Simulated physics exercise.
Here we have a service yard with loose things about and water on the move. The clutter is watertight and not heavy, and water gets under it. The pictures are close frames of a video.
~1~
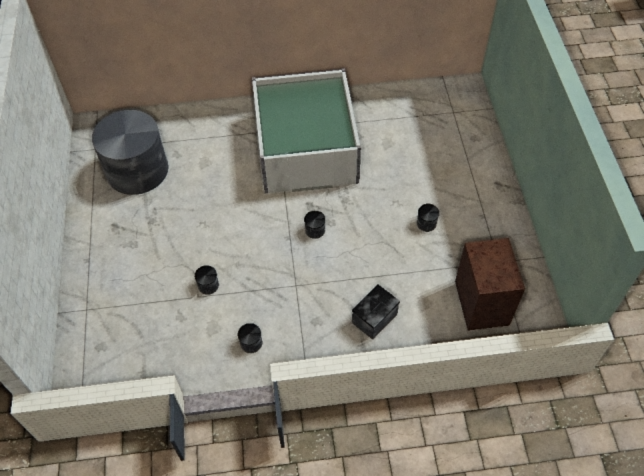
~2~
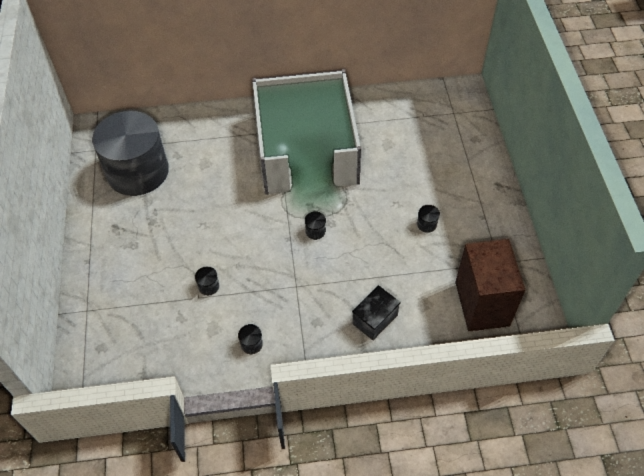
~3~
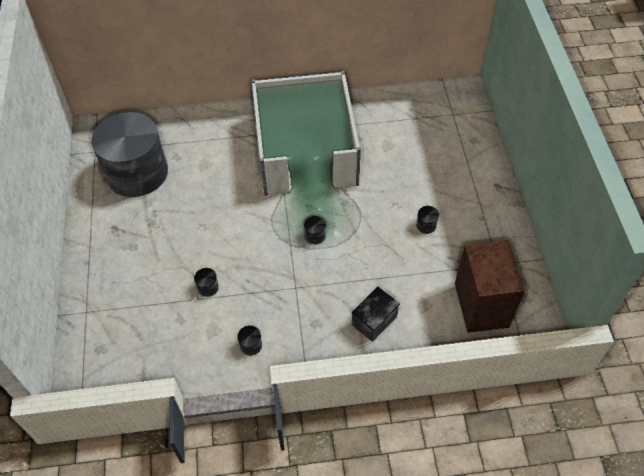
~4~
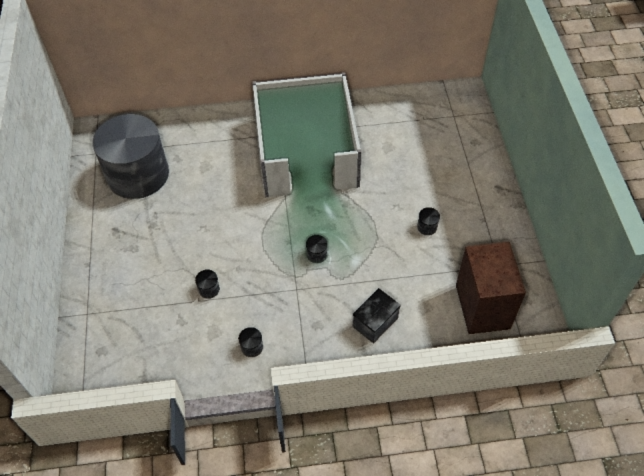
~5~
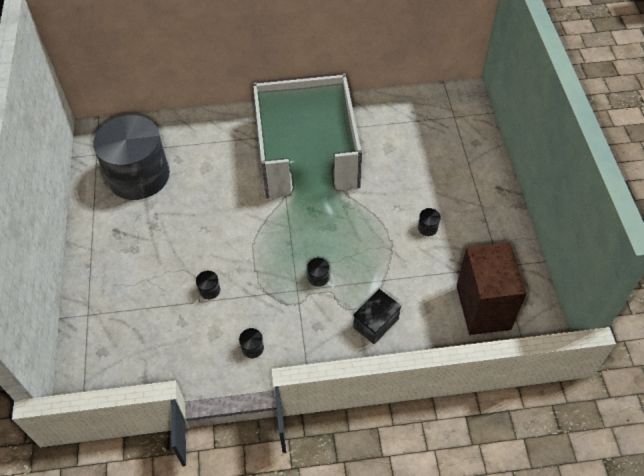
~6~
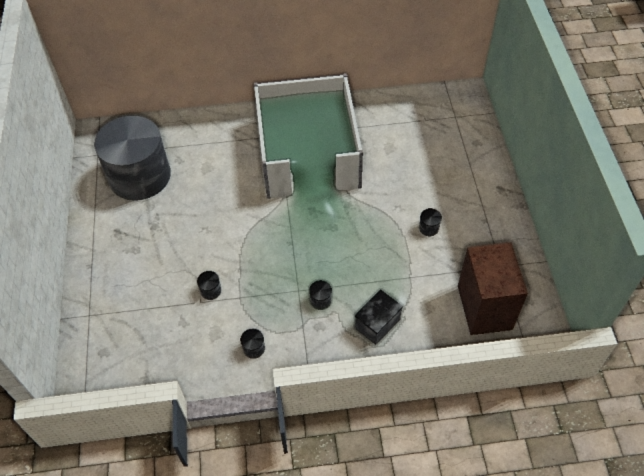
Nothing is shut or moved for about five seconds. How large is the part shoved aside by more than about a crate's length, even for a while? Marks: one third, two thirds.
Share: From one to two thirds.
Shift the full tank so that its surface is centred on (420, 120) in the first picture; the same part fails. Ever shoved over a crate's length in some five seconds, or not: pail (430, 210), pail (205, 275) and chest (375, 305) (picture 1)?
In that order: Swept aside, under that, yes.
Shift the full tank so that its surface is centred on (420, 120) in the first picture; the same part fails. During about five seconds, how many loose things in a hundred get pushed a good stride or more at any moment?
Near 60 in a hundred.
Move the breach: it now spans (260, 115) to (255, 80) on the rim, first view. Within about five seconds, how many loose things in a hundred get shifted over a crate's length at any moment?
Roughly 0 per cent.
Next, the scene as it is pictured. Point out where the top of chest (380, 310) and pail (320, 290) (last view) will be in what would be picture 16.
Roughly at (459, 335) and (282, 343).
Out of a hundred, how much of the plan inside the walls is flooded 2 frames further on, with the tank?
Near 30 in a hundred.
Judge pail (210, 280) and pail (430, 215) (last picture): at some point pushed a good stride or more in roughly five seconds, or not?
In that order: Short of that, short of that.
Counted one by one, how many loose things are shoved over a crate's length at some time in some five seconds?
It comes to 3.
A moment on, 1 of 5 are well off their spots; 0 afloat.
Next, 3 of 5 are well off their spots; 1 afloat.
Later, 3 of 5 are well off their spots; 1 afloat.
In the end, 3 of 5 are well off their spots, and 3 have been at some point; 1 afloat.
